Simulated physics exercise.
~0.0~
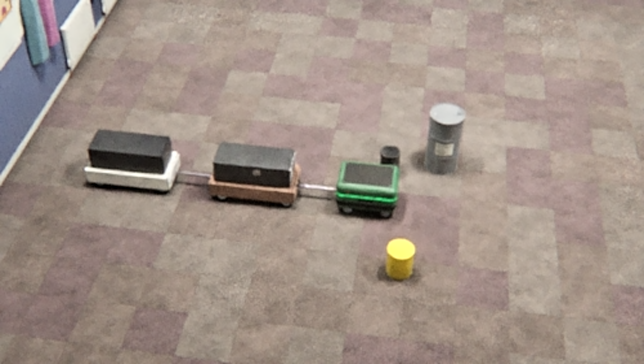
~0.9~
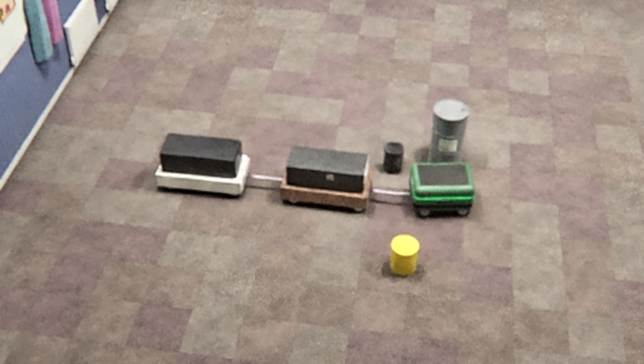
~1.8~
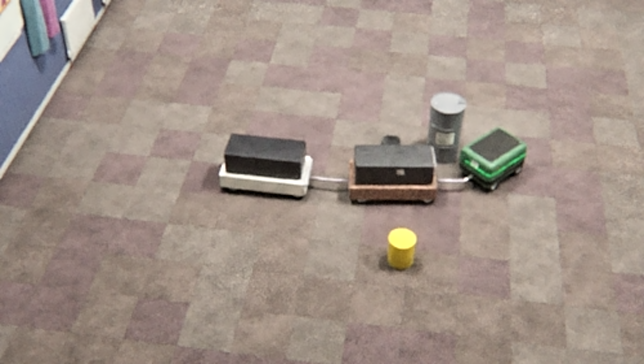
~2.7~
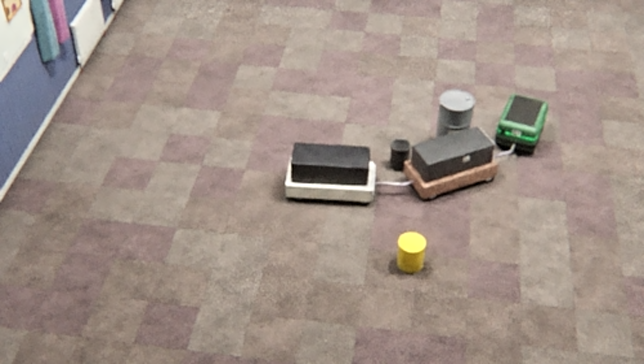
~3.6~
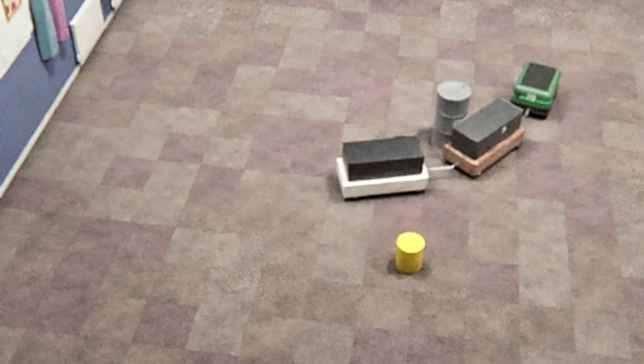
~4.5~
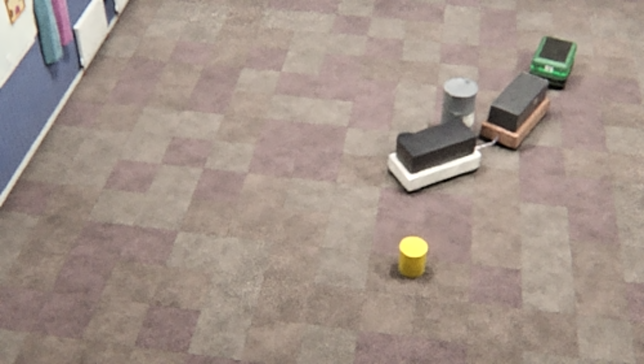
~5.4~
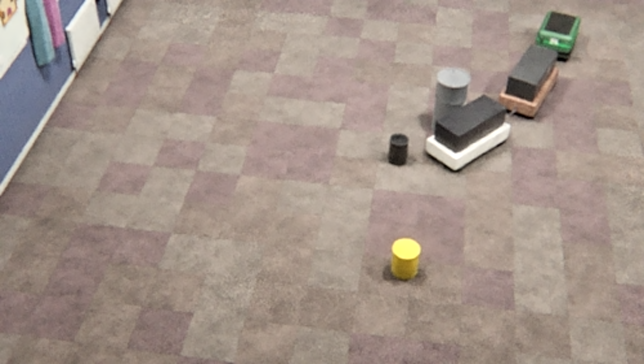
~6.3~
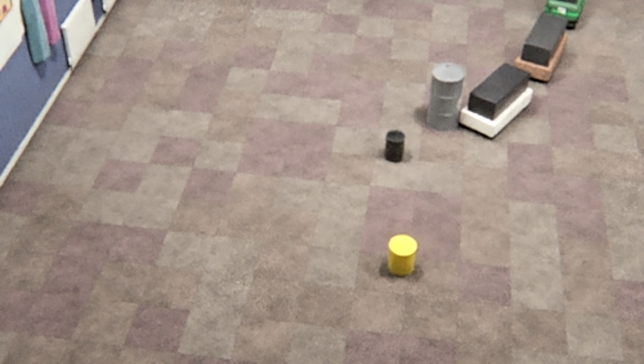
We see a green tug pull two black-topped carts rightward between a yellow pail and a black pail, then curve up past a grey drum, which shifts slightly upward with the black pail; both remain upright, and the yellow pail stays put as the train heads toward the upper right.
